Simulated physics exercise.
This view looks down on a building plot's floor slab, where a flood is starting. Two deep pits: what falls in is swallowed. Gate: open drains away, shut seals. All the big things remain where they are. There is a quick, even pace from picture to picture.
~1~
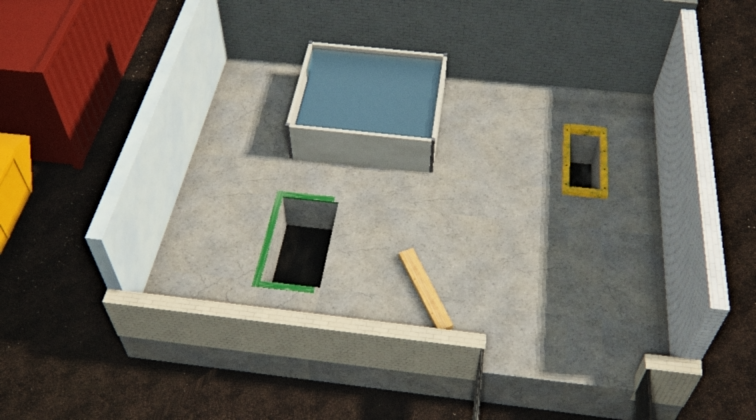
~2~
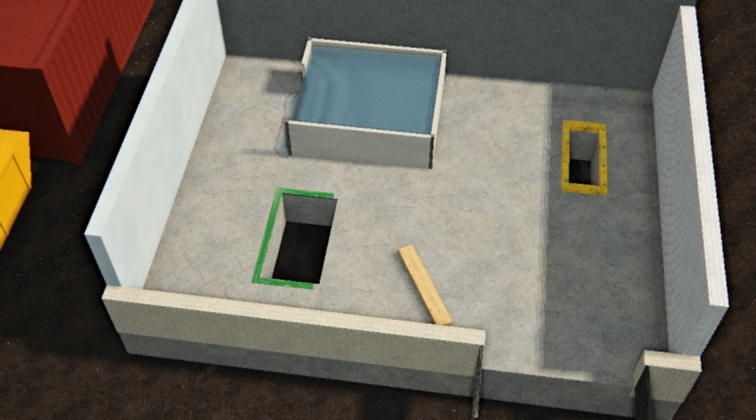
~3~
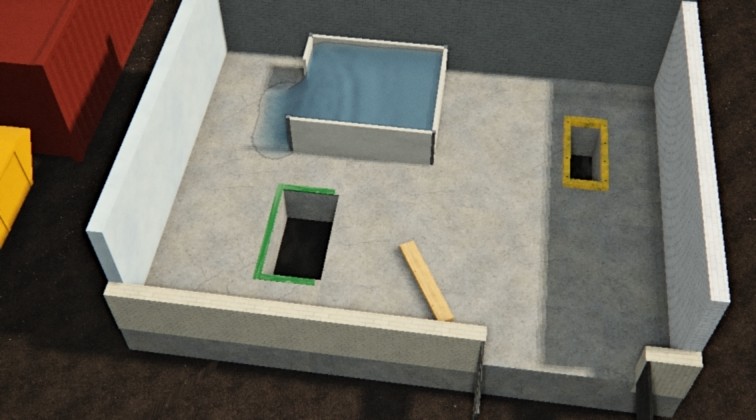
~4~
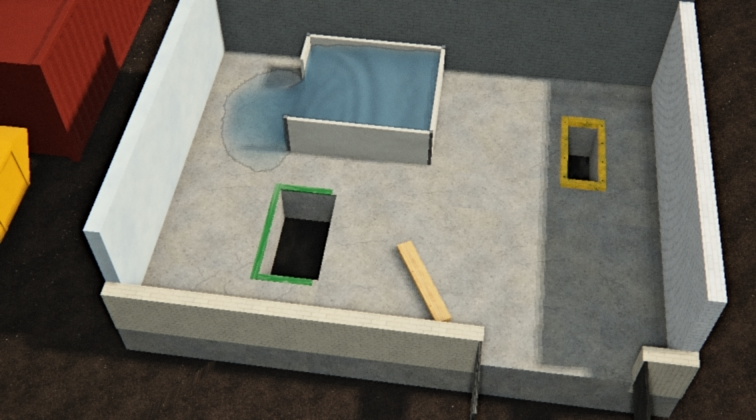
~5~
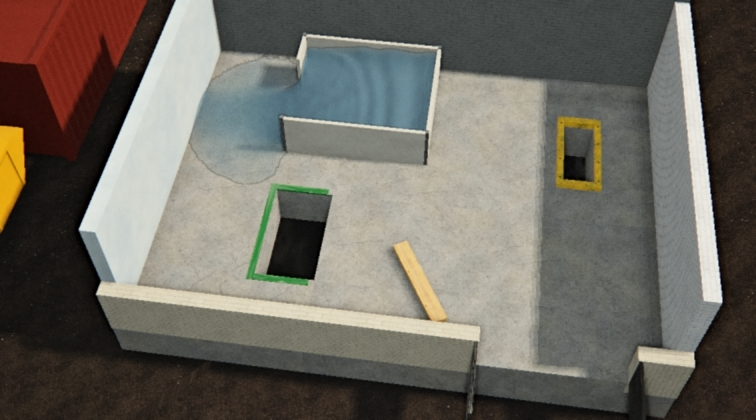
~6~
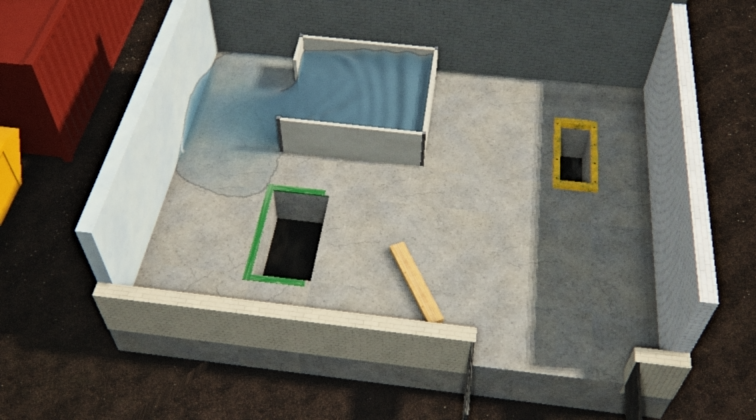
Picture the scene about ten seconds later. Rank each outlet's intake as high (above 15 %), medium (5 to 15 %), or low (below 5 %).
Intake: The gate is low; the green pit is high; the yellow pit is low.
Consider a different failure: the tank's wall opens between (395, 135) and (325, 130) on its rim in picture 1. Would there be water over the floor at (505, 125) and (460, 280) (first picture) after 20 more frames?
Going one by one: Puddle-free and then sodden.
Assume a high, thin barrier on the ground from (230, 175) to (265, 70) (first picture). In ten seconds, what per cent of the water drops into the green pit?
Share, green pit - 30 in a hundred.
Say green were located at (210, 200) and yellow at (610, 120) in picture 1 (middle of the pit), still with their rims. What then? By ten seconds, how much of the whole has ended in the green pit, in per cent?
Result - green pit: 65 %.
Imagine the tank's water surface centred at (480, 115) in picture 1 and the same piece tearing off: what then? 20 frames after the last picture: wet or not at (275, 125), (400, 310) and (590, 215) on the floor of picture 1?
Checking the three spots, I get swamped, high and dry, high and dry.
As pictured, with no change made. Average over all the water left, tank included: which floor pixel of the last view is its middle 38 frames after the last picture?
At about (319, 167).
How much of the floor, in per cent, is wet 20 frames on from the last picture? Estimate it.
Around 35 percent, give or take.
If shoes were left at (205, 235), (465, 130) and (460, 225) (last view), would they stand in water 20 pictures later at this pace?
Note - in order: Inundated / not inundated / not inundated.
A moment on, water covers 15 % of the floor; the gate 0 %, the green pit 0 %, the yellow pit 0 %.
Next, water covers 25 % of the floor; the gate 0 %, the green pit 0 %, the yellow pit 0 %.
Then, water covers 35 % of the floor; the gate 0 %, the green pit 1 %, the yellow pit 0 %.
Later, water covers 70 % of the floor; the gate 0 %, the green pit 9 %, the yellow pit 0 %.
In the end, water covers 95 % of the floor; the gate 1 %, the green pit 22 %, the yellow pit 0 %.
